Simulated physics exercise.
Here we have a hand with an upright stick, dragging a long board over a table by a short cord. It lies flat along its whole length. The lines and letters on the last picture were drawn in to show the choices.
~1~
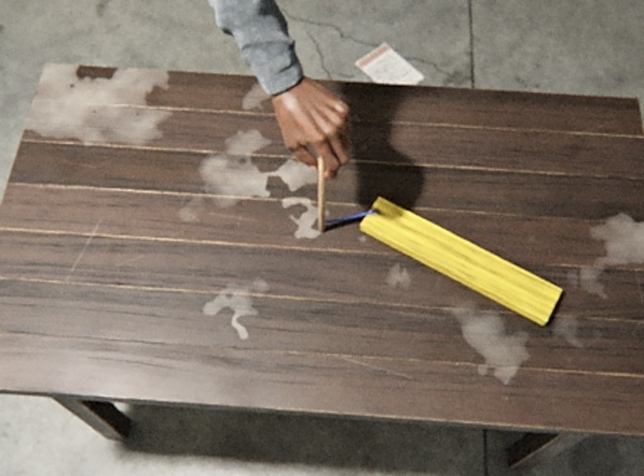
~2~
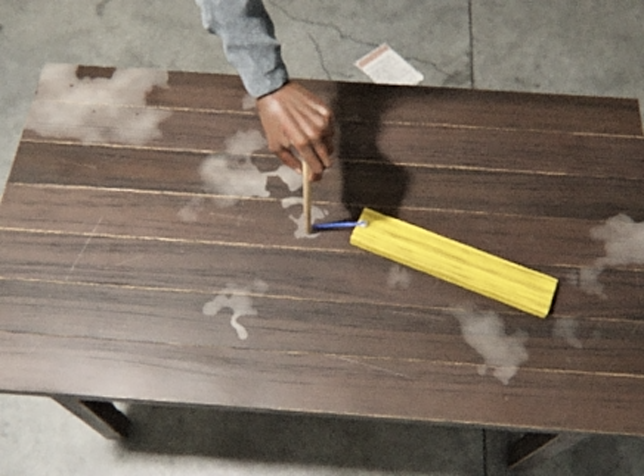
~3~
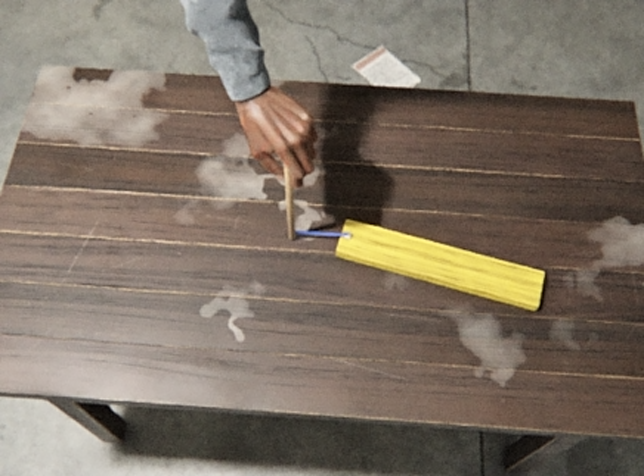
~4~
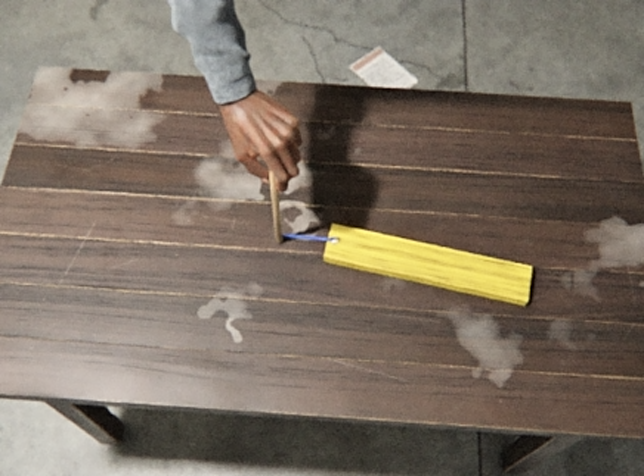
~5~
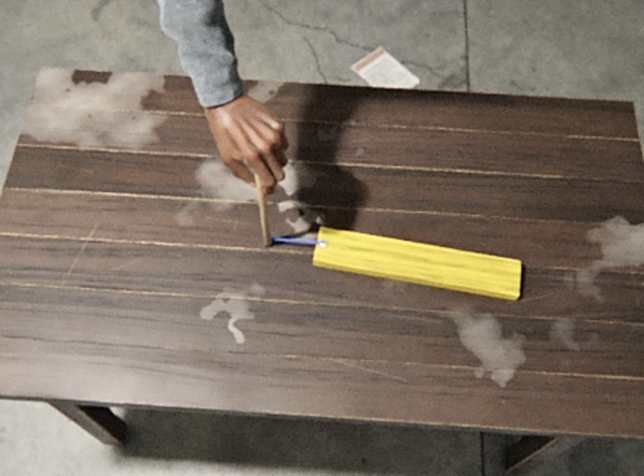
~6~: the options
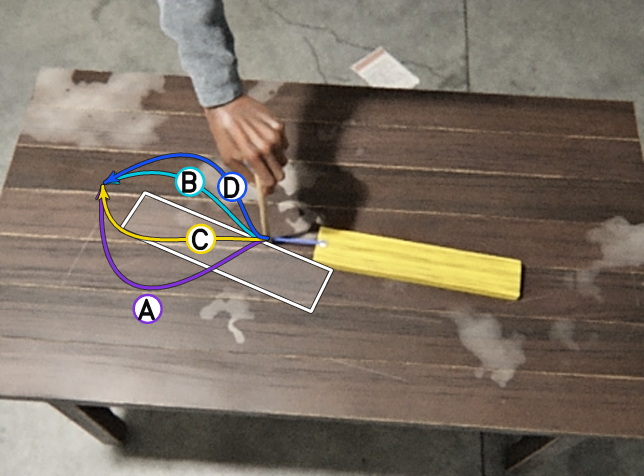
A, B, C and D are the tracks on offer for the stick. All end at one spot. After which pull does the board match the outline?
A.
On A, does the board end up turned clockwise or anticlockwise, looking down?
On that path, clockwise.
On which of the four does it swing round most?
A.
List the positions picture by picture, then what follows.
The first frame shows yellow board (459, 256).
The second frame shows yellow board (453, 258).
The third frame shows yellow board (440, 262).
The fourth frame shows yellow board (428, 261).
The fifth frame shows yellow board (418, 261).
On the marked copy, A from (268, 238) via (142, 287) to (103, 186); B from (268, 238) via (197, 185) to (105, 183); C from (268, 238) via (167, 240) to (103, 186); D from (268, 238) via (209, 161) to (105, 183); the outline at (225, 250).
With A. Early on, foot of the stick (182, 283), middle of the board (336, 266).
Further on, foot of the stick (108, 253), middle of the board (258, 269).
At the end, foot of the stick (103, 185), middle of the board (224, 250); it lies in the outline.
As for the rest, B leaves its middle at (244, 210); C leaves its middle at (233, 235); D leaves its middle at (246, 201).
